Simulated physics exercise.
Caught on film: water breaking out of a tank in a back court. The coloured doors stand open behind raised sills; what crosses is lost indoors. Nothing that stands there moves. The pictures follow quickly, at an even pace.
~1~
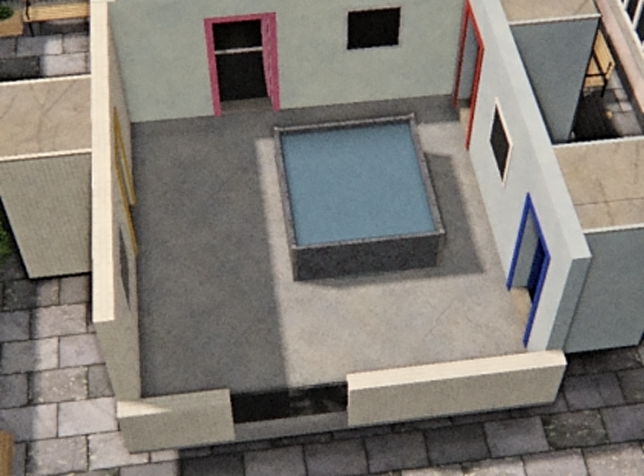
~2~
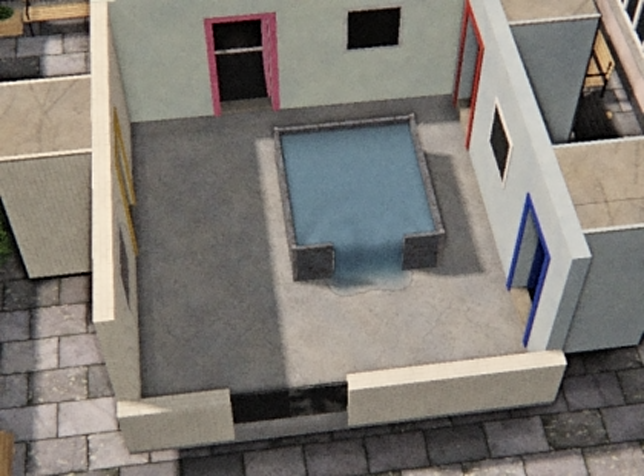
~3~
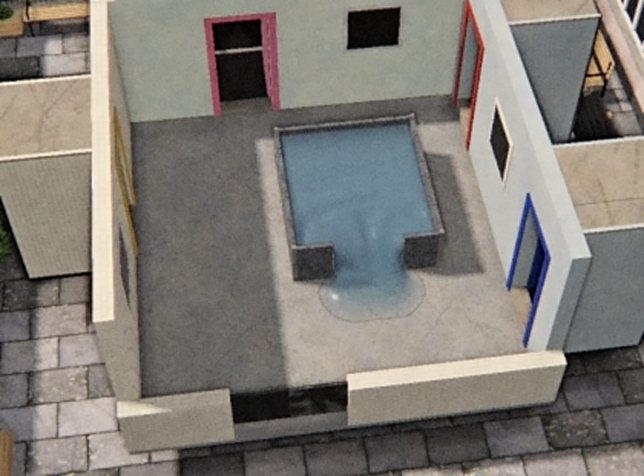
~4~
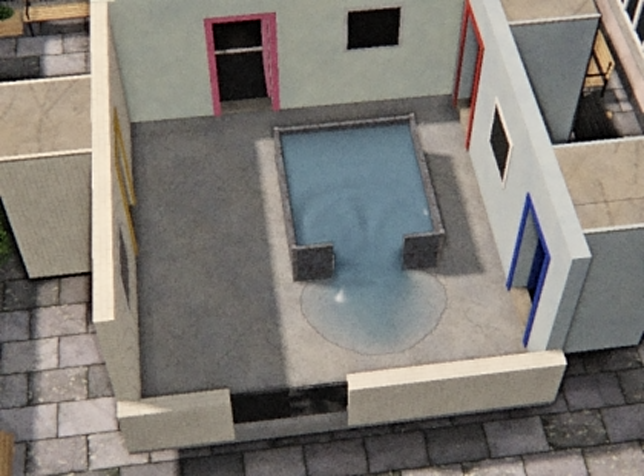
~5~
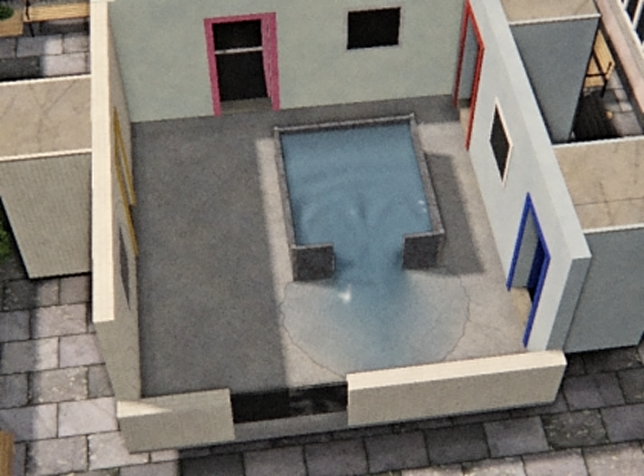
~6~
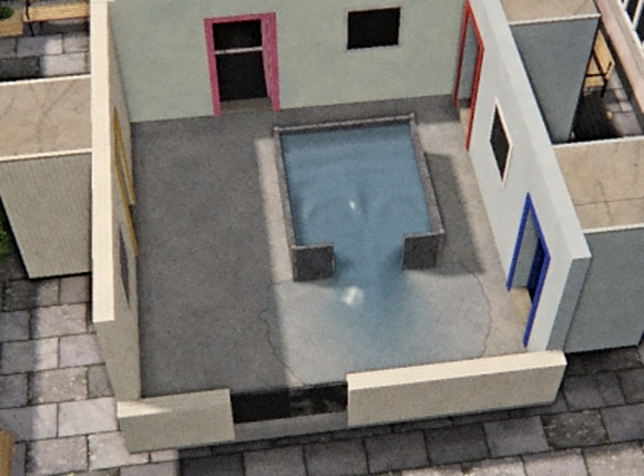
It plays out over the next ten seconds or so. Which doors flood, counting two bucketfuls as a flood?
The yellow door admits no more than that; the pink door lets in a lot; the blue door lets in a lot; the red door admits no more than that.
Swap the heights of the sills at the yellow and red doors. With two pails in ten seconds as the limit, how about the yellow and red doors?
In short: The yellow door is under; the red door floods.
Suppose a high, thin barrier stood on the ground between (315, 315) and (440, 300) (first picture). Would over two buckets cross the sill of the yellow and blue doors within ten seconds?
Yellow door passes that mark, blue door takes more.
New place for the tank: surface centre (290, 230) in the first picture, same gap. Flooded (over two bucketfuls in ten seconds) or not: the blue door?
Blue door floods.
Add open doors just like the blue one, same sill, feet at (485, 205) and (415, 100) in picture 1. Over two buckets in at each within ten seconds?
In that order: Takes less, is over.
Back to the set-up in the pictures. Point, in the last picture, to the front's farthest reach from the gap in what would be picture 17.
I would point to (143, 424).
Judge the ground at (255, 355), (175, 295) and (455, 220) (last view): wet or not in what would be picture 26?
In turn: Flooded, covered, covered.
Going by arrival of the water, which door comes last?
It is the pink-painted one.
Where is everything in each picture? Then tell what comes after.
In the first picture, still water in the water tank at (356, 182).
In the second picture, the front is at (407, 279), out from the gap at (367, 260).
In the third picture, the front is at (413, 305), out from the gap at (367, 262).
In the fourth picture, the front is at (398, 348), out from the gap at (367, 262).
In the fifth picture, water pours out at (367, 262) and has run to a hidden place.
In the sixth picture, water pours out at (367, 262) and has run to a hidden place.
A moment on, water covers 25 % of the floor; the yellow door not reached, the pink door not reached, the blue door wet at the sill, nothing in, the red door not reached.
Next, water covers 35 % of the floor; the yellow door not reached, the pink door not reached, the blue door under two buckets in, the red door not reached.
Then, water covers 60 % of the floor; the yellow door wet at the sill, nothing in, the pink door not reached, the blue door over two buckets in, the red door wet at the sill, nothing in.
Later, water covers 95 % of the floor; the yellow door wet at the sill, nothing in, the pink door under two buckets in, the blue door far over two buckets in, the red door wet at the sill, nothing in.
In the end, water covers 100 % of the floor; the yellow door under two buckets in, the pink door over two buckets in, the blue door far over two buckets in, the red door wet at the sill, nothing in.
